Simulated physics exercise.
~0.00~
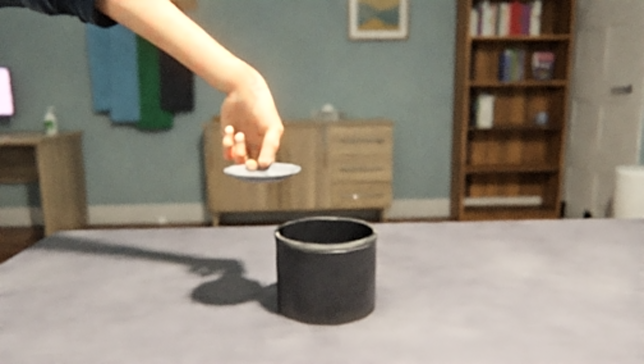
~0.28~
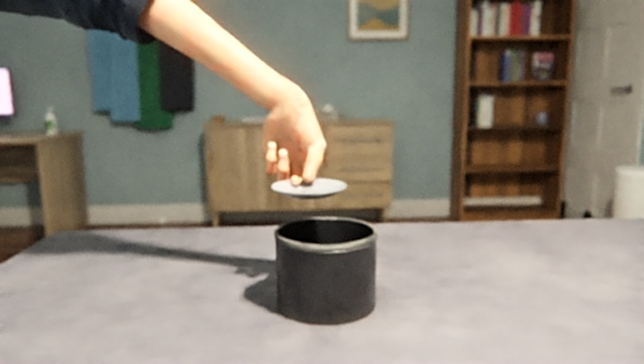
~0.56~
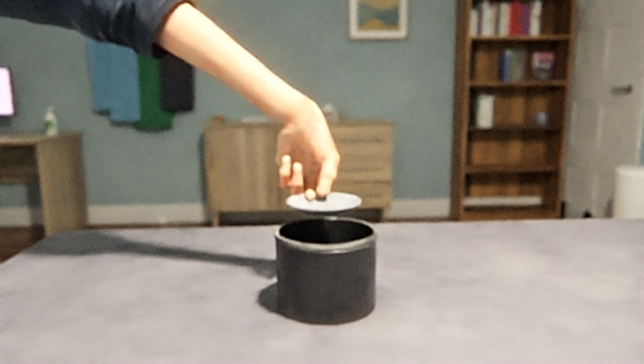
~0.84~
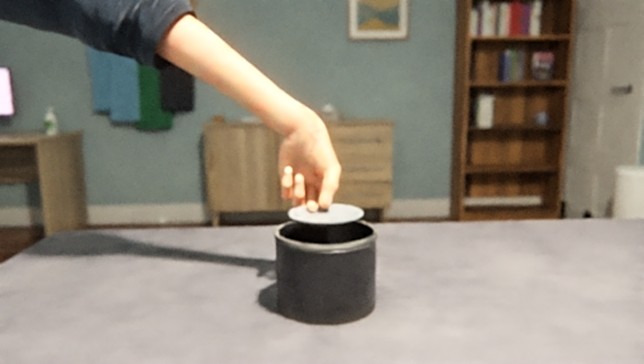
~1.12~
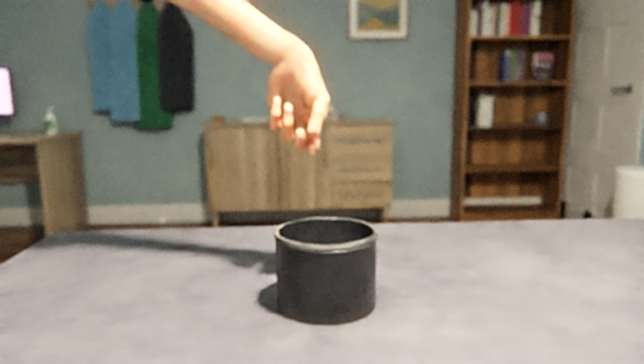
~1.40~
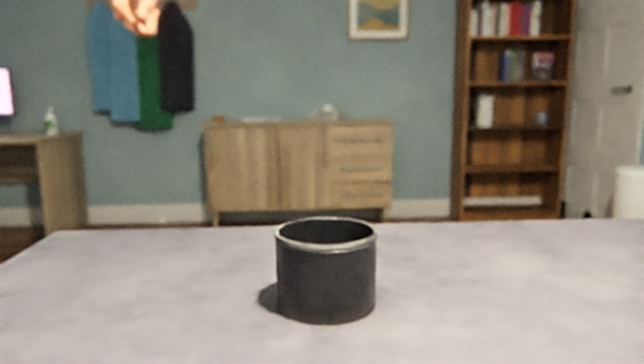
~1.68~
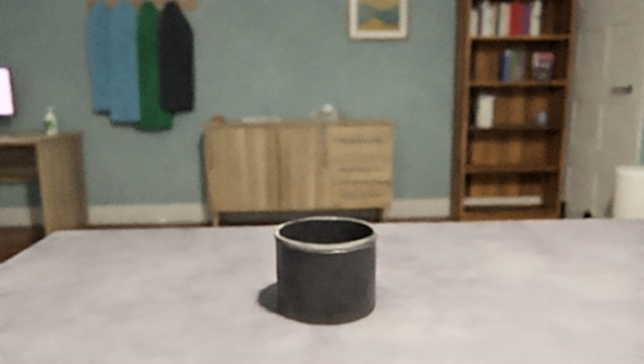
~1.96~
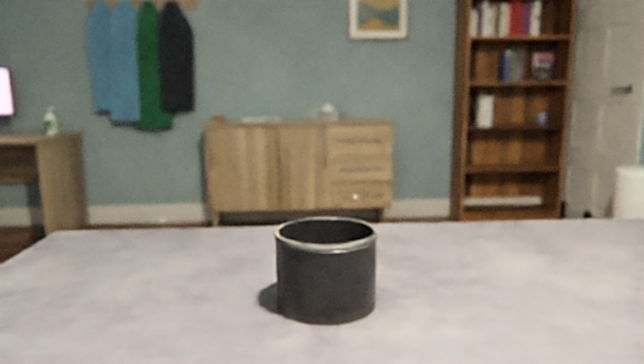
A small grey saucer, pinched in a hand reaching in from the upper left, hangs above a dark open container on a pale grey table. The still view looks level across the tabletop into a room with a wooden cabinet, a tall bookcase at right and blue, green and black garments hanging at left. The hand carries the saucer right and down until it sits just over the rim. It lets go, and the saucer slips past the rim out of sight. The hand withdraws up and left, leaving the container standing alone.
